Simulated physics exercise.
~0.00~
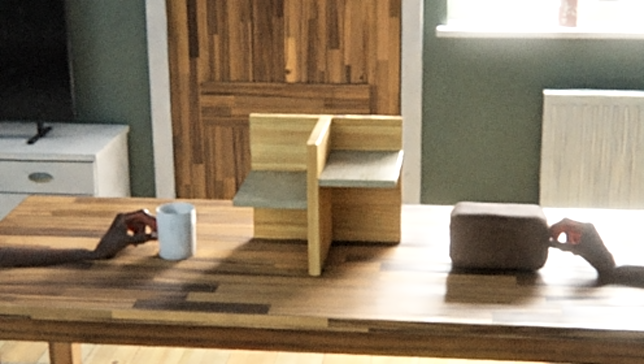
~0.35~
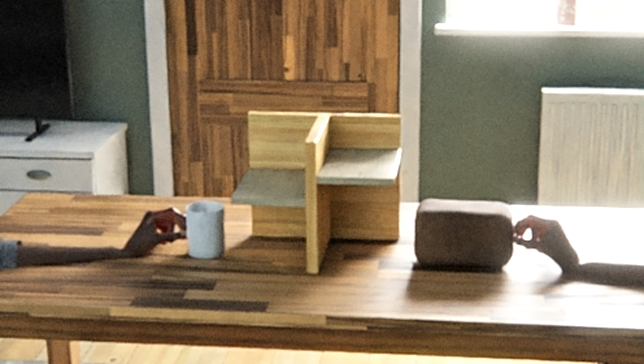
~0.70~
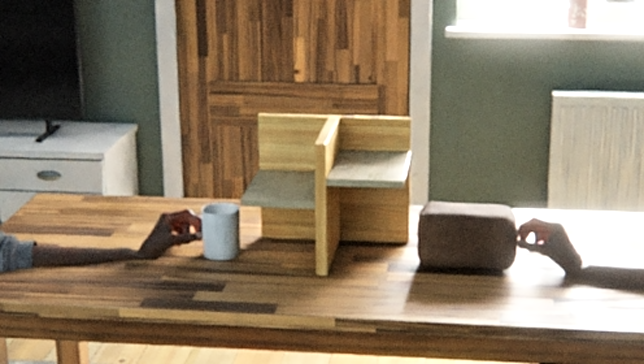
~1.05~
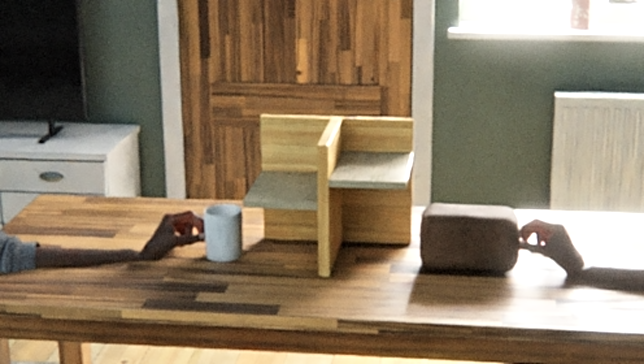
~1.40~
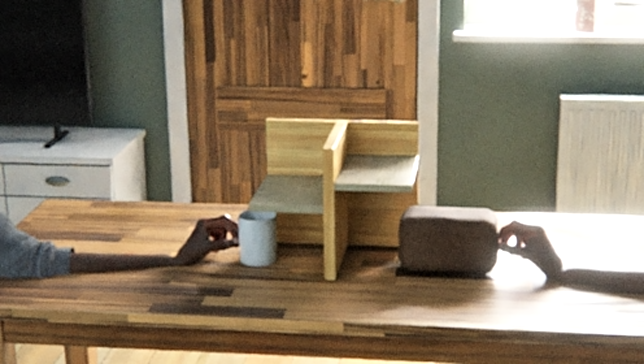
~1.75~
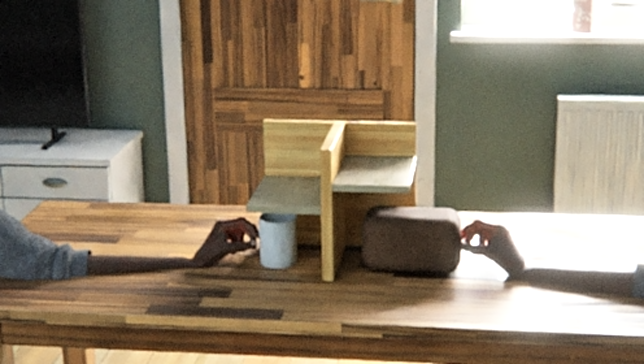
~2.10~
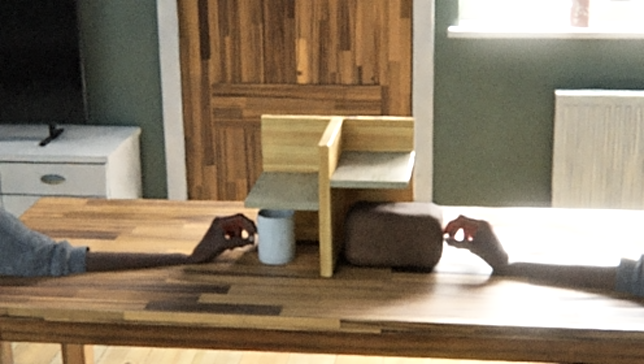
A white cup and a brown loaf are pushed inward by hands, ending beneath the shelves.
